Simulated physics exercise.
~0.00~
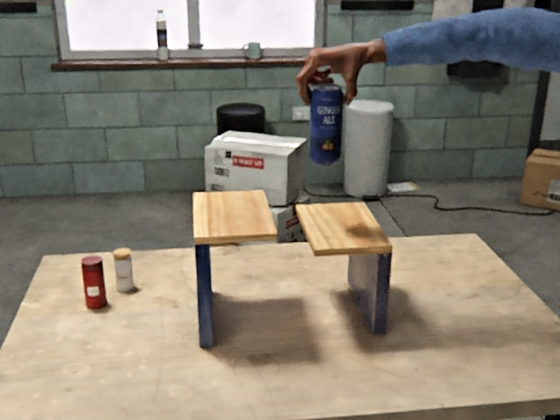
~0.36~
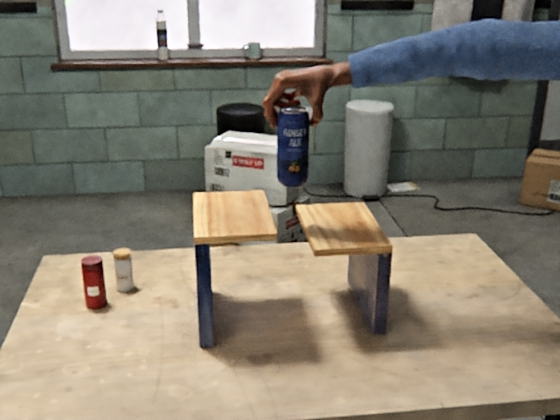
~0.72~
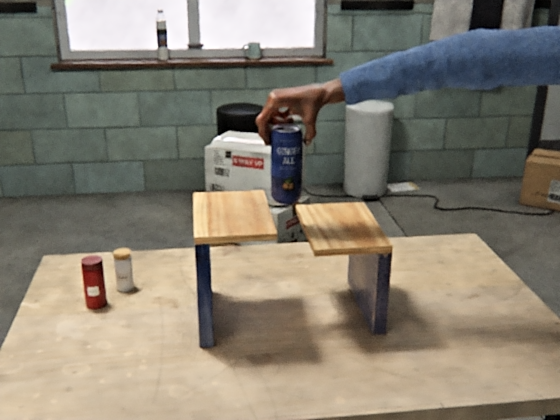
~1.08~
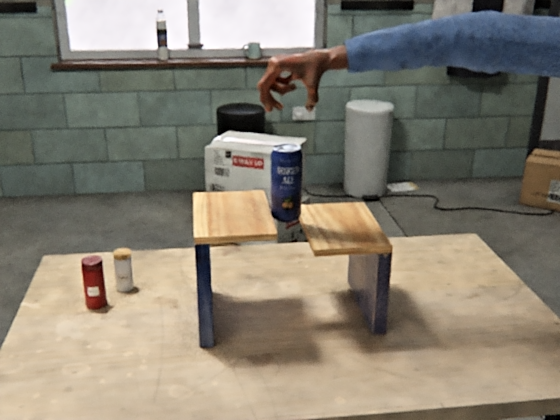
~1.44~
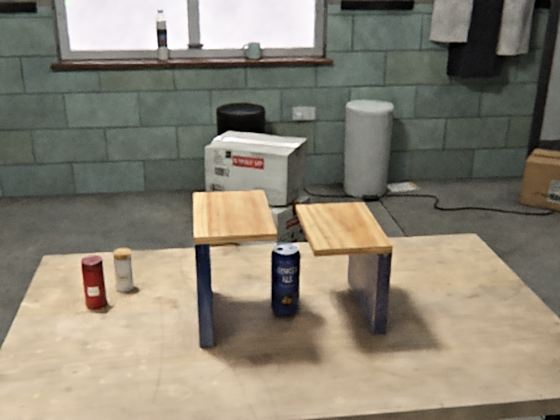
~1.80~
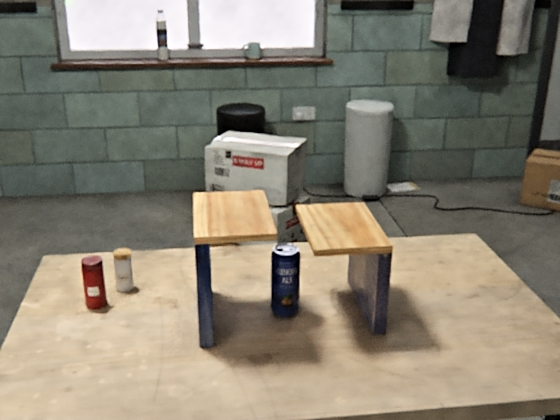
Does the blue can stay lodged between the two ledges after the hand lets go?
No, it does not lodge. The blue can drops through the slot and ends up standing upright on the table.
